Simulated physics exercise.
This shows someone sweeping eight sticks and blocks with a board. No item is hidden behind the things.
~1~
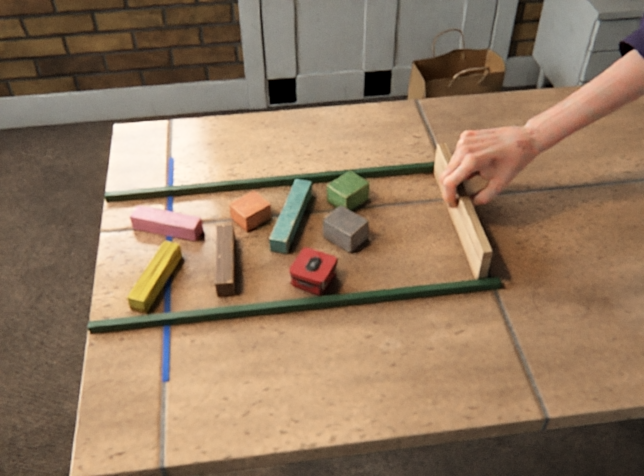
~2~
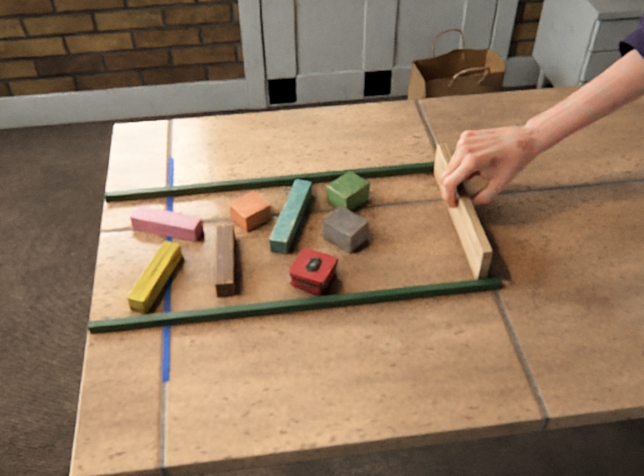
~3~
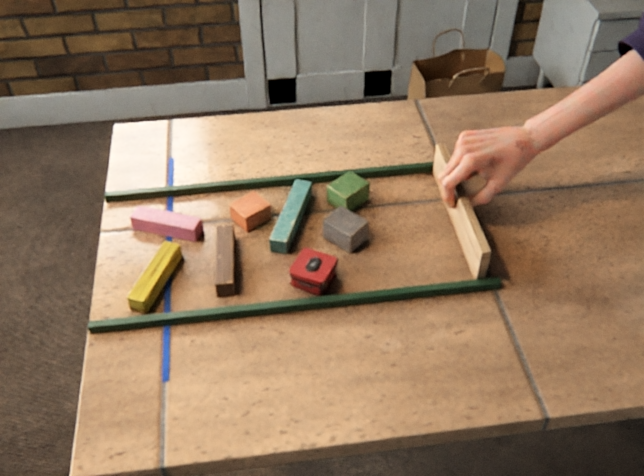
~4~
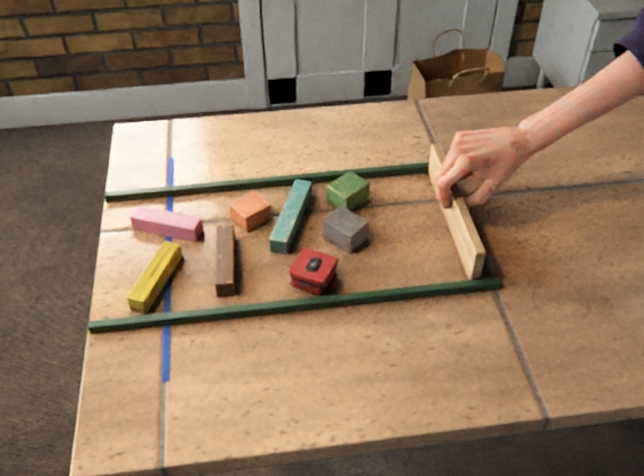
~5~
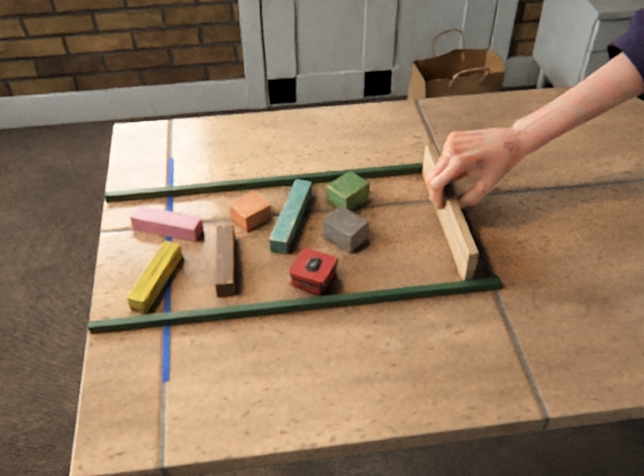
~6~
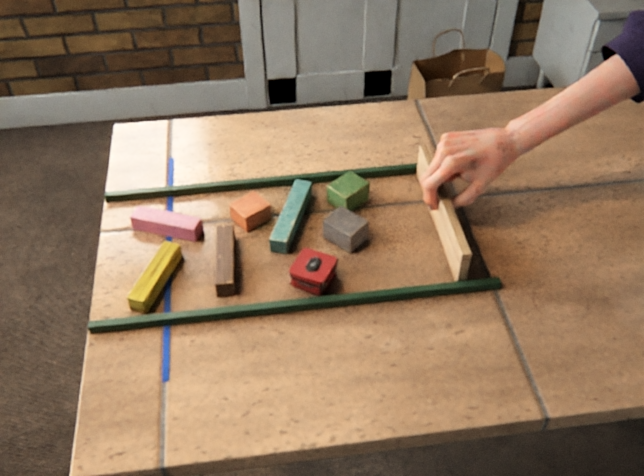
A hand reaching in from the right holds an upright wooden board, at first almost still, then slides it slightly left between two green rails on a tiled tabletop, seen from above by a steady camera. Yellow, pink, brown, orange and turquoise pieces lie left and centre, with green, grey and red blocks nearer the board. None of them moves, and blue tape crosses the table's left side.
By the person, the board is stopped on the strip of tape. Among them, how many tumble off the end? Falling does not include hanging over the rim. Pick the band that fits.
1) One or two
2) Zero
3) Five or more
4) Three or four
(1) One or two.
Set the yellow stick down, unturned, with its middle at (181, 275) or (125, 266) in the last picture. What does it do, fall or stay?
In order, hangs on; hangs on.
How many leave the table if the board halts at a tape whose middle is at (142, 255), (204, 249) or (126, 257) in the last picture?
The three tries give 4, 0 and 5.
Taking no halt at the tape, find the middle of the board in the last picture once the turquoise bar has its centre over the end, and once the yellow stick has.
Roughly at (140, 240) and roughly at (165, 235).
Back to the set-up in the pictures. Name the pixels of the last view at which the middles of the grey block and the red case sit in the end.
I'd put one at around (153, 241) and the other at around (147, 298).
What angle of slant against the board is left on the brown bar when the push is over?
About 15 degrees.
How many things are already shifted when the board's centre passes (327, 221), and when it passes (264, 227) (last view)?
Tally at point one: 5; at point two: 7.
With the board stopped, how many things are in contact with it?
3 of them.
Soon after, none off yet; yellow stick at rest near (156, 276); pink bar at rest near (167, 223); brown bar at rest near (225, 260).
At rest, the number that fall off is one or two; fallen, pink bar.
